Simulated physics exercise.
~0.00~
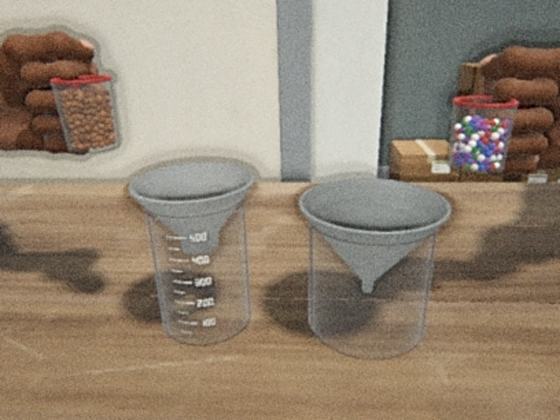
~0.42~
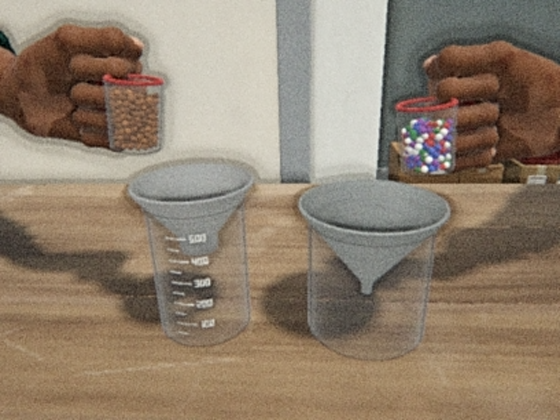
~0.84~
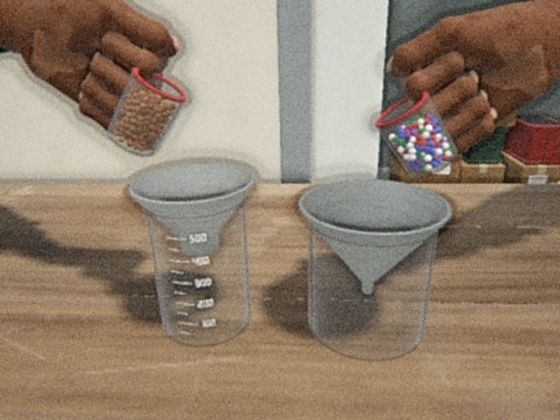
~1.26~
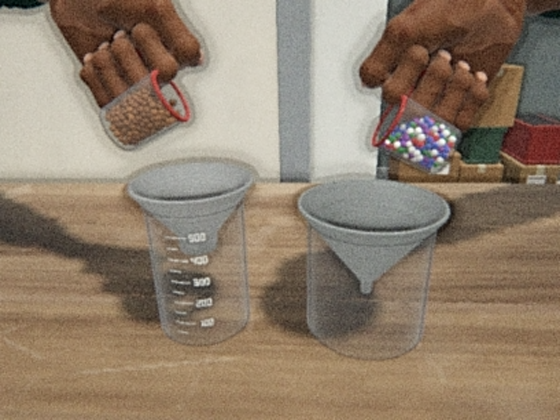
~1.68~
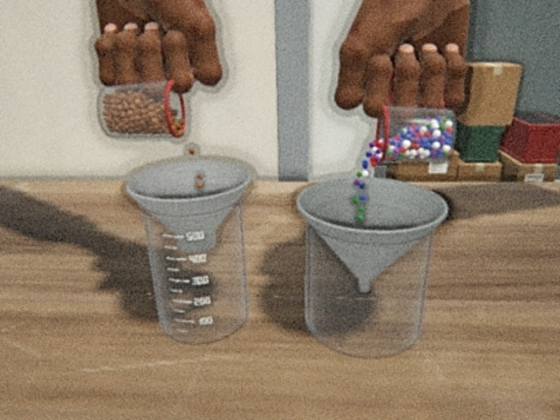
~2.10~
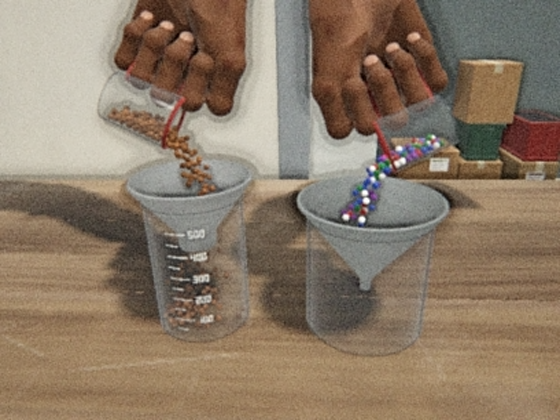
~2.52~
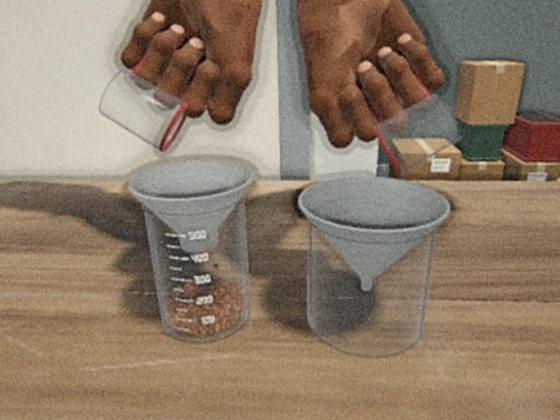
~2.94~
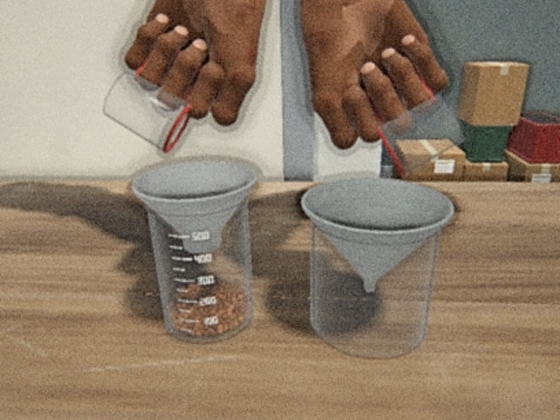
Two brown hands, seen from in front and slightly above a wooden table, each hold a clear, red-rimmed cup, the left filled with brown pieces and the right with multicoloured beads. Below them stand two clear jars topped with grey funnels, with stacked boxes behind at right. The hands move inward over the funnels and tip the cups. Beads start tumbling on the right, and brown pieces pour on the left, dropping through into the marked jar. Both cups end upturned and empty, with the brown pieces heaped in the left jar while the right jar stays empty, its beads held out of sight inside the funnel.
